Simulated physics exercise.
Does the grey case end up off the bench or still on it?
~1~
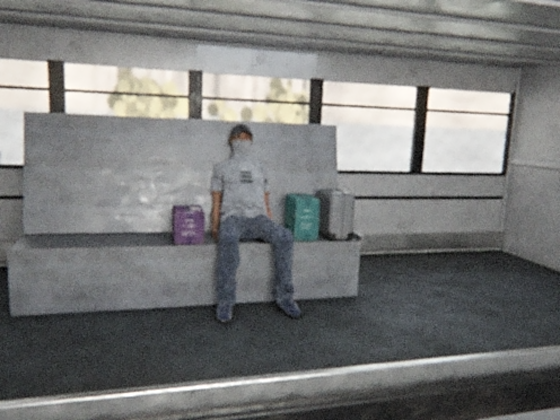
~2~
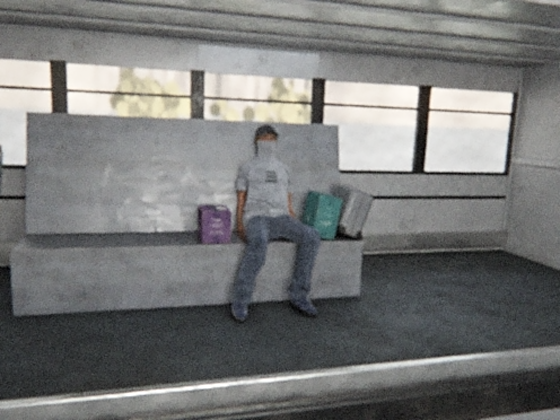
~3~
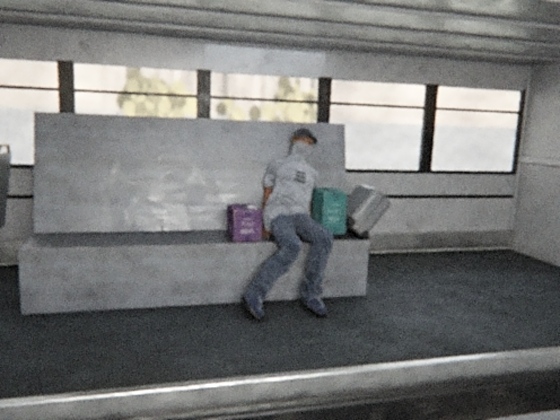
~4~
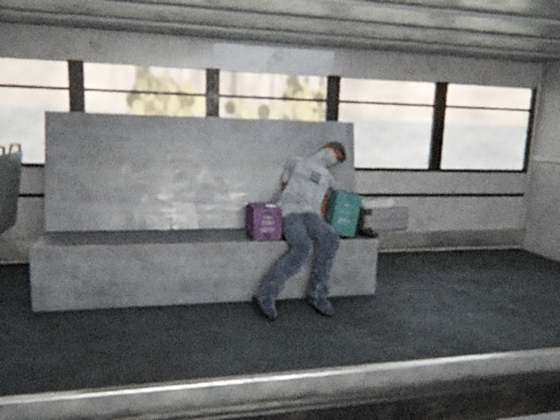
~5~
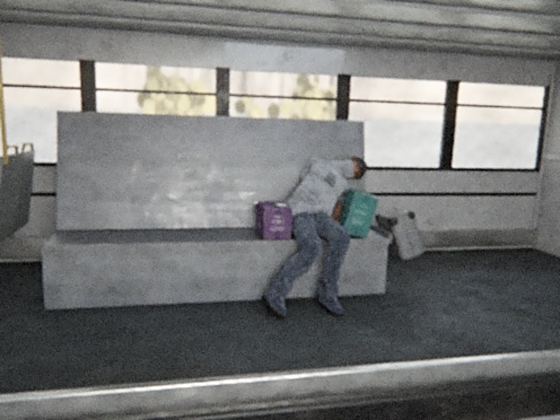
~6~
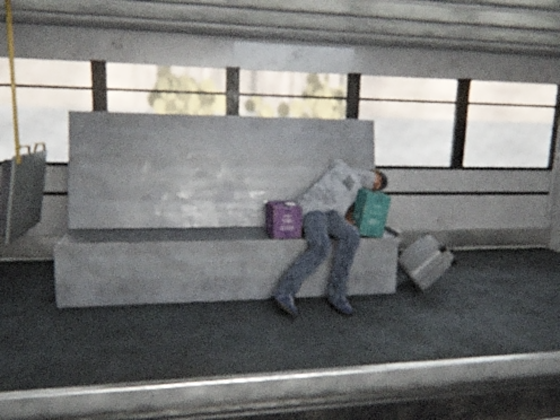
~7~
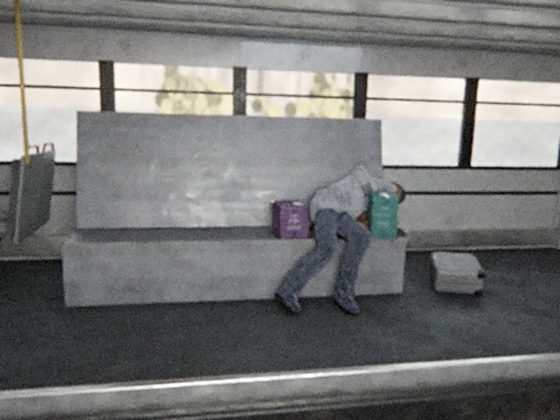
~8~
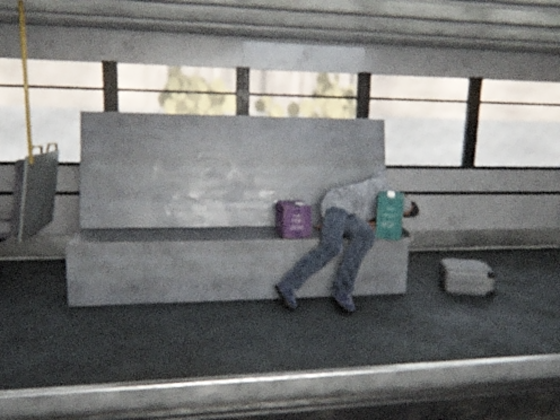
The grey case ends up off the bench, lying on the floor beyond its right end.
